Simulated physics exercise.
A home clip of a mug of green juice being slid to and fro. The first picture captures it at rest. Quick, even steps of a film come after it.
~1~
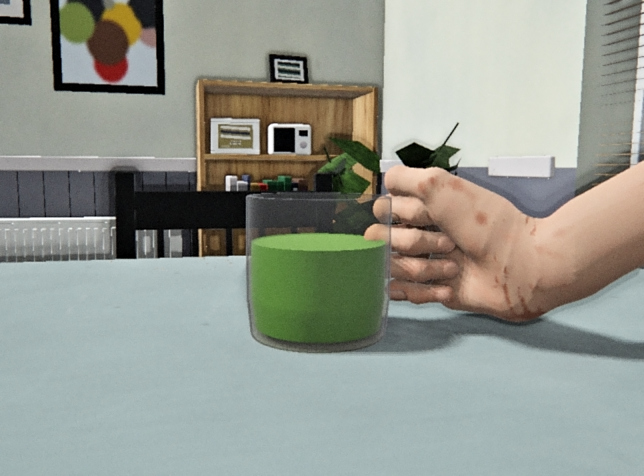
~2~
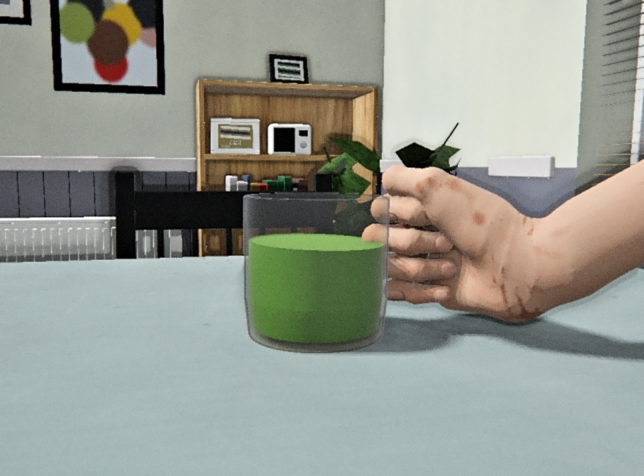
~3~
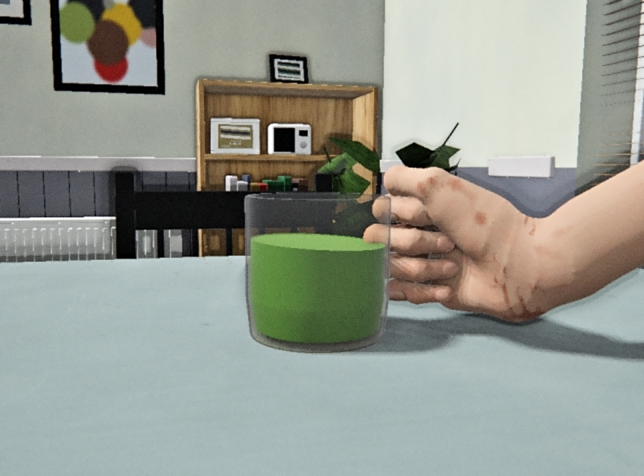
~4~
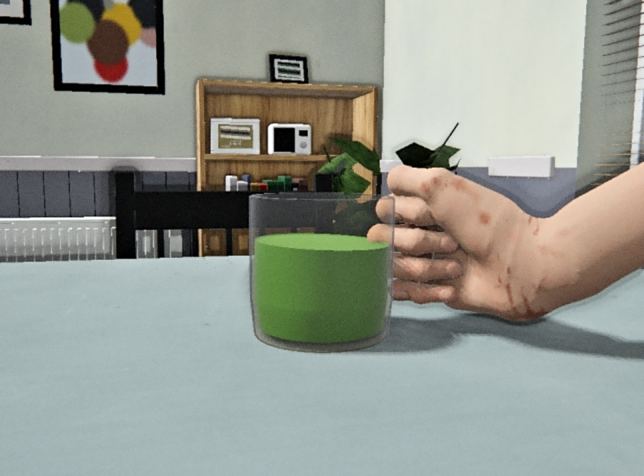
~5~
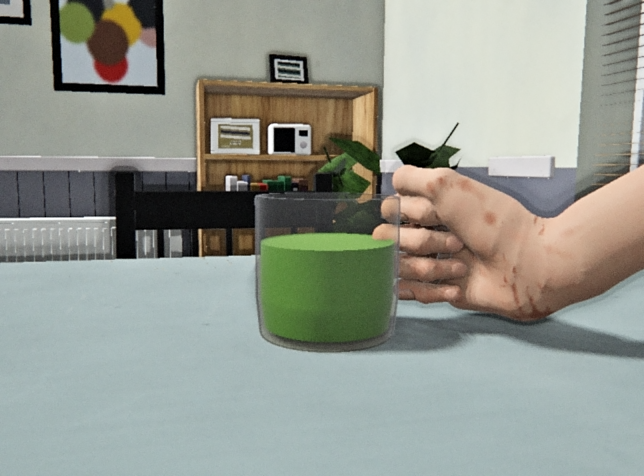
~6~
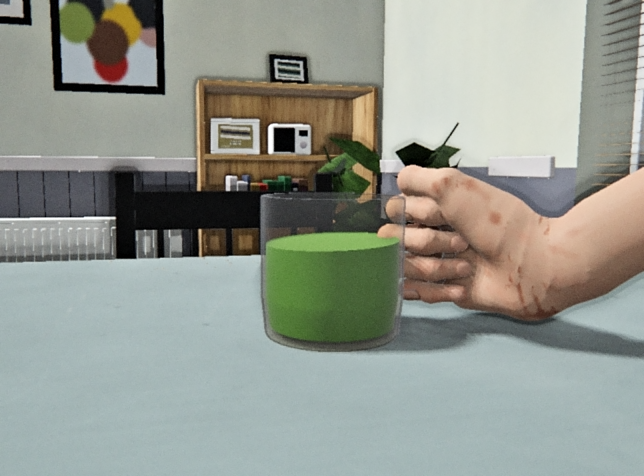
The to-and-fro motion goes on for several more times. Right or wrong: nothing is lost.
Right.
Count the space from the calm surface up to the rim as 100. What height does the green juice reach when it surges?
Something like 20 per cent, give or take.
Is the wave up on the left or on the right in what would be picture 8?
Answer: On the right half.
A moment on, the highest wave so far stays far below the rim.
When it is over, the highest wave so far stays far below the rim; nothing has left it.
